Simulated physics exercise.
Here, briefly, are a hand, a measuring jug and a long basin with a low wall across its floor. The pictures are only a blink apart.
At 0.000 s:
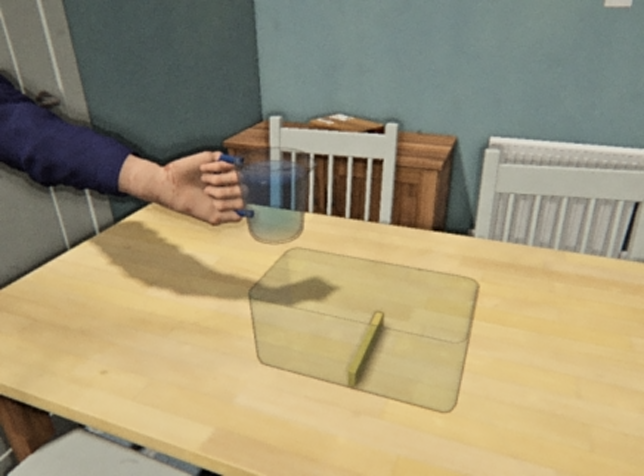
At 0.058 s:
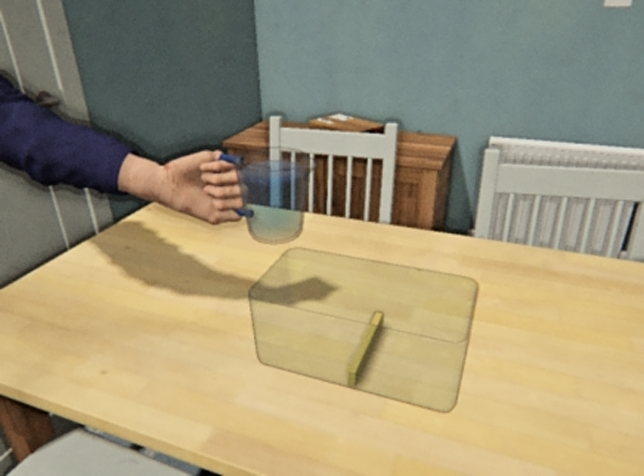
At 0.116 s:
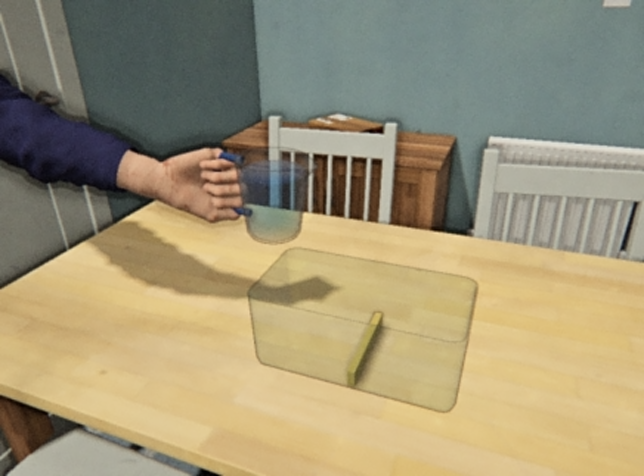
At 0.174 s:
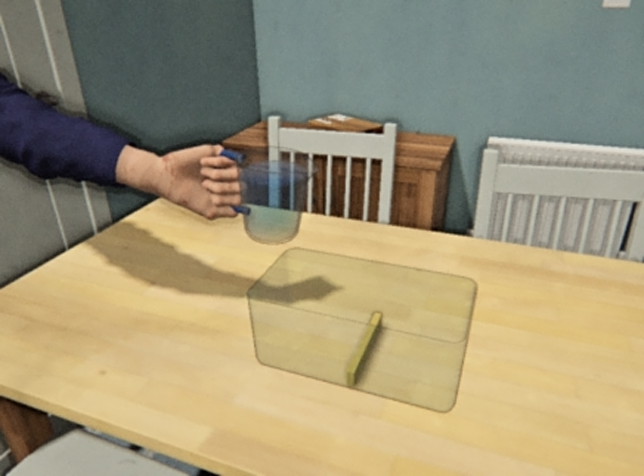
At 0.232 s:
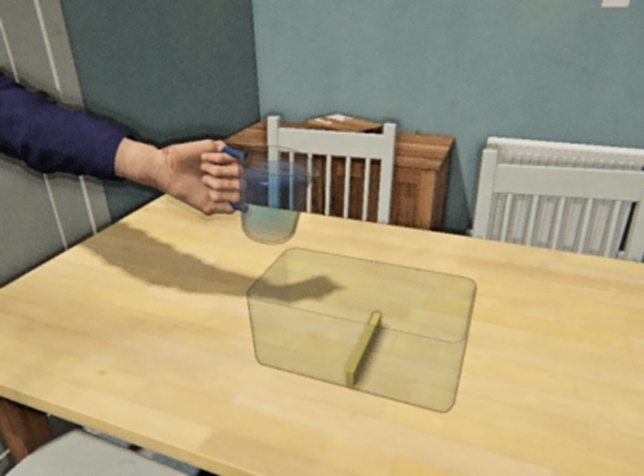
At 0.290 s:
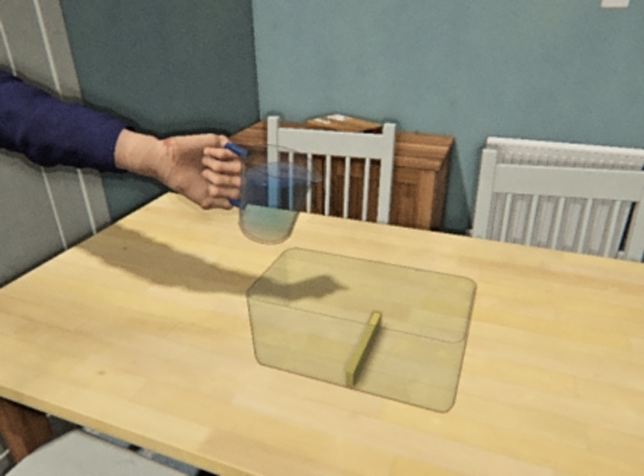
The footage shows a hand in a dark blue sleeve holding a transparent jug of liquid above a wooden table, beside a clear basin with a low wall across its floor, and gradually tilting the jug toward the right.
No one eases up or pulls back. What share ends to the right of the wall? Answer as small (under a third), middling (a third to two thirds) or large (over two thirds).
Middling, between a third and two thirds.
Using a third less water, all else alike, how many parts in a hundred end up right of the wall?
It should come out close to 10 per cent.
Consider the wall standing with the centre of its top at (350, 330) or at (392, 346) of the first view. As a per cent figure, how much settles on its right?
Roughly 75 % and 10 %.
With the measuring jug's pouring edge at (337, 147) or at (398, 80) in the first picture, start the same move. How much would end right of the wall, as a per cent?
75 % and 50 %.
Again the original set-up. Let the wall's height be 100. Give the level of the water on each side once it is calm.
Once it is still, the left part shows 50 per cent and the right part 40.
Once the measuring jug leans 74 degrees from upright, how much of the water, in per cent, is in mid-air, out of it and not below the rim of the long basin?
I'd put it at roughly 20 percent of it.
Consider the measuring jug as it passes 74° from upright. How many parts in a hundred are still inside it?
Looks like roughly 70 percent is still held.
A moment on, the measuring jug is tipped part way and 69 per cent is still to pour, 4 is left of the wall and 9 right of it.
Next, the measuring jug is tipped right over and 12 per cent is still to pour, 40 is left of the wall and 37 right of it.
Then the measuring jug is tipped right over and 0 per cent is still to pour, 58 is left of the wall and 41 right of it.
Later the measuring jug is tipped right over and 0 per cent is still to pour, 57 is left of the wall and 41 right of it.
In the end 57 per cent lies left of the wall, 41 right of it and 1 outside.
